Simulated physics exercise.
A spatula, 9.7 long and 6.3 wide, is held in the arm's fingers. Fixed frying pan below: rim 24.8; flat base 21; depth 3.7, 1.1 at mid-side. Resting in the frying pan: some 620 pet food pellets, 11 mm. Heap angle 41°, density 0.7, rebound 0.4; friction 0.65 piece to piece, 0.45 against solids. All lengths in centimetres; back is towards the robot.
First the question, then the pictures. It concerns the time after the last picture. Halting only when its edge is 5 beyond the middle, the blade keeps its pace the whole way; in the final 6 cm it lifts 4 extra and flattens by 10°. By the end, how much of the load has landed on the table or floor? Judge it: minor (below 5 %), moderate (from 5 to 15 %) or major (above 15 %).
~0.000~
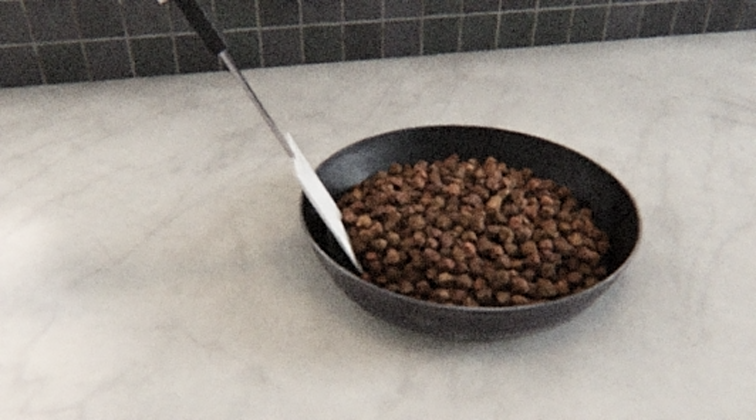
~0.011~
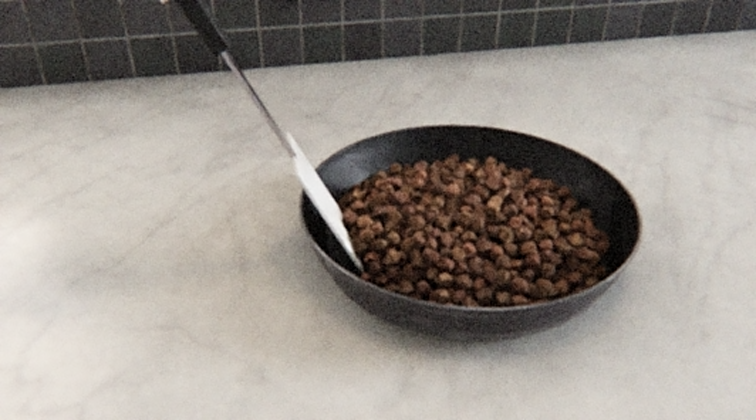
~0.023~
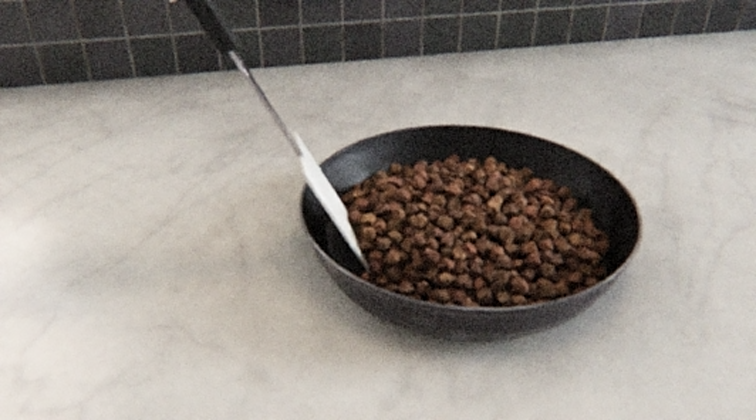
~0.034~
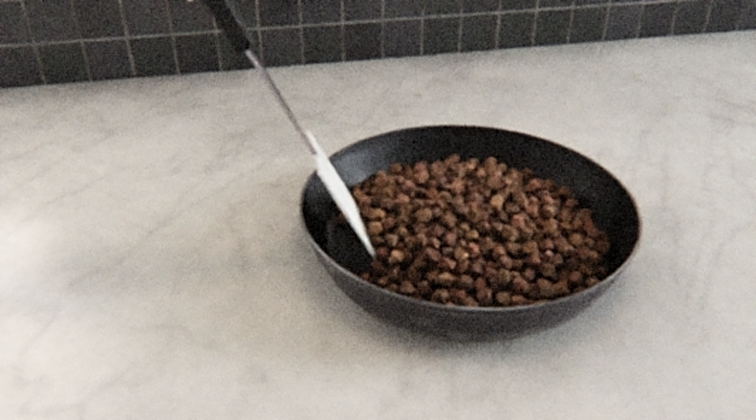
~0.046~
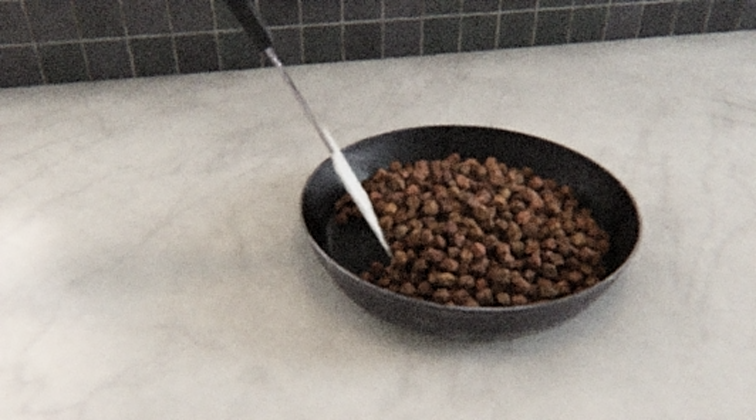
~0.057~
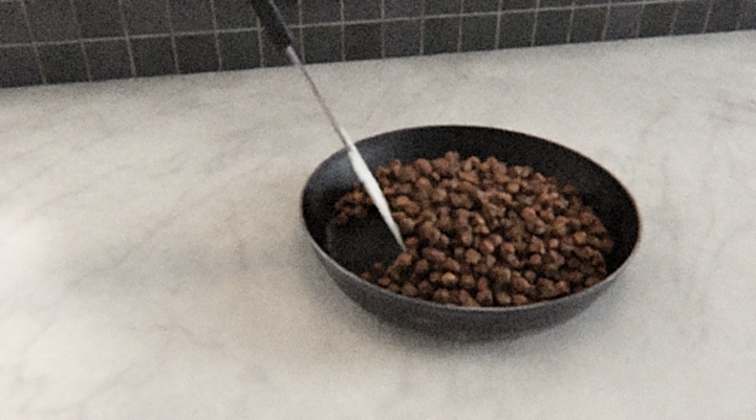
My judgement: Moderate.
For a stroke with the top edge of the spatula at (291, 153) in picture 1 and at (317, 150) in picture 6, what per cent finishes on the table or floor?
Some 0 percent ends up on the table or floor.
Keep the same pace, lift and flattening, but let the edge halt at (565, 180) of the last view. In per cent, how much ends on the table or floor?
About 20 per cent.
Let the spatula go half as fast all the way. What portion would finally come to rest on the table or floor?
About 0 per cent.
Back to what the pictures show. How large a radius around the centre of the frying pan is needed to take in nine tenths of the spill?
That's near 35 cm.
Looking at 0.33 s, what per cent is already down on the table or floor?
About 10 per cent.
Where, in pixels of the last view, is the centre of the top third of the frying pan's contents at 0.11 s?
Roughly pixel (506, 199).
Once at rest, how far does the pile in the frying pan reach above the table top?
About 4.5 cm above the table.
By 0.08 s, sloping 64°, highest piece 7 above the table; 621 in the frying pan.
By 0.11 s, sloping 60°, highest piece 7 above the table; 621 in the frying pan.
By 0.33 s, sloping 54°, highest piece 5 above the table; 560 in the frying pan, 61 on the table or floor.
By 1.38 s, sloping 54°, highest piece 4 above the table; 560 in the frying pan, 61 on the table or floor.
Final count, 560 in the frying pan, 61 on the table or floor. That is 10 % on the table or floor.
